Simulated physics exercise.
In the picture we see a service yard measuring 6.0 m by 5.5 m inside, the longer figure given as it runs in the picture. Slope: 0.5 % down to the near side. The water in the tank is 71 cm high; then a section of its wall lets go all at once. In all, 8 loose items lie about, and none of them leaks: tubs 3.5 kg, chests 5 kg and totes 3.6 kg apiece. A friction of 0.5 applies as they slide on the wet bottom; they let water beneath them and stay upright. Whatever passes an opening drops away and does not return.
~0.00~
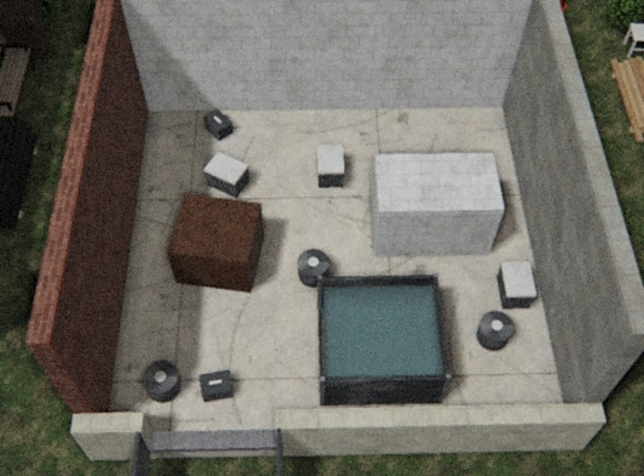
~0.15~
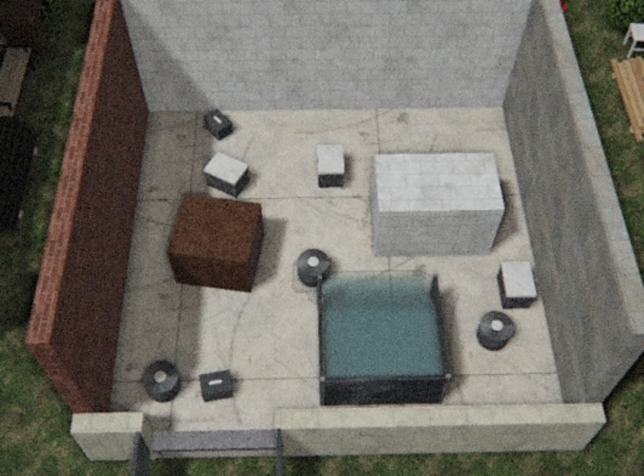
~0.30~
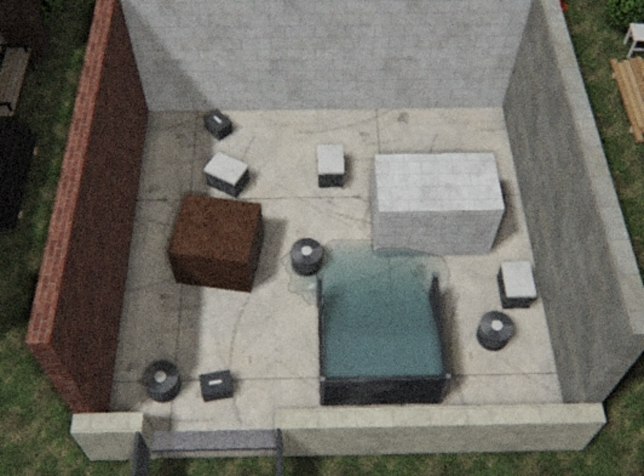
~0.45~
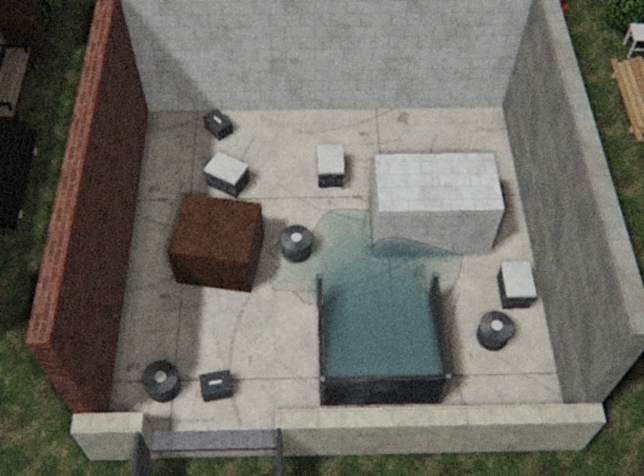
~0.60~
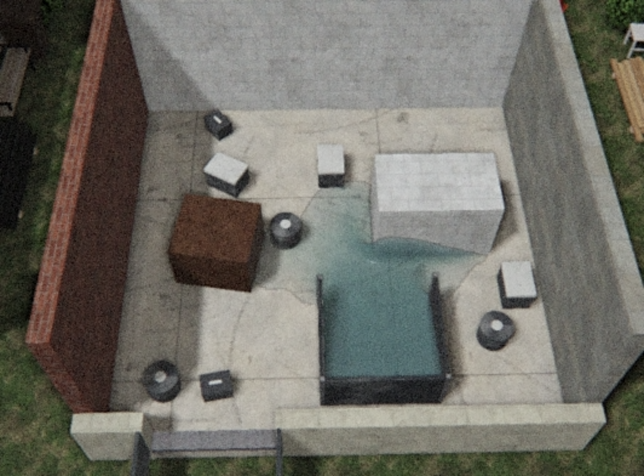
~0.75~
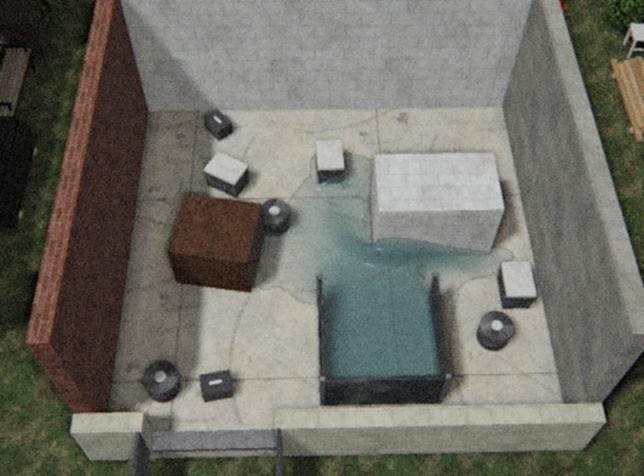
A walled concrete yard, red brick on the left and grey on the right, is seen from high above by a still camera. A brown block stands left of centre, a white block at upper right and a dark-framed tank of teal water below it, among small boxes and dark round tubs. Water spreads from the tank's far side around the white block, pushing one tub up-left, then nudging a pale-topped box slightly.
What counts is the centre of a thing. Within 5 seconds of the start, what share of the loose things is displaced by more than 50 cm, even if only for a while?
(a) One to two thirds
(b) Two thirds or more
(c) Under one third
The answer is b.
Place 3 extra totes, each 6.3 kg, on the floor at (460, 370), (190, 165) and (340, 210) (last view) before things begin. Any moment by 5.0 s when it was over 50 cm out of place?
Going through them, I'd say exceeds it, exceeds it and finally exceeds it.
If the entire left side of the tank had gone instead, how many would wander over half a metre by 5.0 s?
Result: 5.
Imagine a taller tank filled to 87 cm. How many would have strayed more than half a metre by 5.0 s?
That would give 6.
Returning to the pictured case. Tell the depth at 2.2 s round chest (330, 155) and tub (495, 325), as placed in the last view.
Close to 16 and 3 centimetres.
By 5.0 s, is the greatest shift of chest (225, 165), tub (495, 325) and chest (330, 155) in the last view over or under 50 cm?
Well, in turn that's topping it, topping it, topping it.
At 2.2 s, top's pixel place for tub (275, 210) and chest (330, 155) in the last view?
Approx. (202, 122); approx. (292, 99).
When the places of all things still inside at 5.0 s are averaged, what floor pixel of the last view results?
Mean position approx. (275, 265).
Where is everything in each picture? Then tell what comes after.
The first frame shows a tub at (313, 262) rests on the ground; a chest at (331, 158), on the bottom; 2.1 m2 under water; 0 of 8 have shifted.
The second frame shows a tub at (313, 262), on the bottom; a chest at (331, 158) rests on the ground; 3.0 m2 under water; 0 of 8 have shifted.
The third frame shows a tub at (307, 251), on the bottom, 20 cm from its start; a chest at (331, 158) rests on the ground; water covers 3.9 m2; 1 of 8 have shifted.
The fourth frame shows a tub at (296, 237) rests on the ground, 48 cm from its start; a chest at (331, 158), on the bottom; water covers 4.8 m2; 1 of 8 have shifted.
The fifth frame shows a tub at (286, 224), on the bottom, 76 cm from its start; a chest at (331, 158), on the bottom; 5.8 m2 under water; 1 of 8 have shifted.
The sixth frame shows a tub at (274, 211), on the bottom, 105 cm from its start; a chest at (330, 154), on the bottom, 8 cm from its start; water covers 6.8 m2; 2 of 8 have shifted.
After 1.1 s 2 of 8 are over 50 cm from their spots; 0 afloat.
After 2.2 s 5 of 8 are over 50 cm from their spots; 3 afloat.
After 3.5 s 6 of 8 are over 50 cm from their spots; 6 afloat.
After 5.0 s 6 of 8 are over 50 cm from their spots, and 6 have been at some point; 6 afloat.
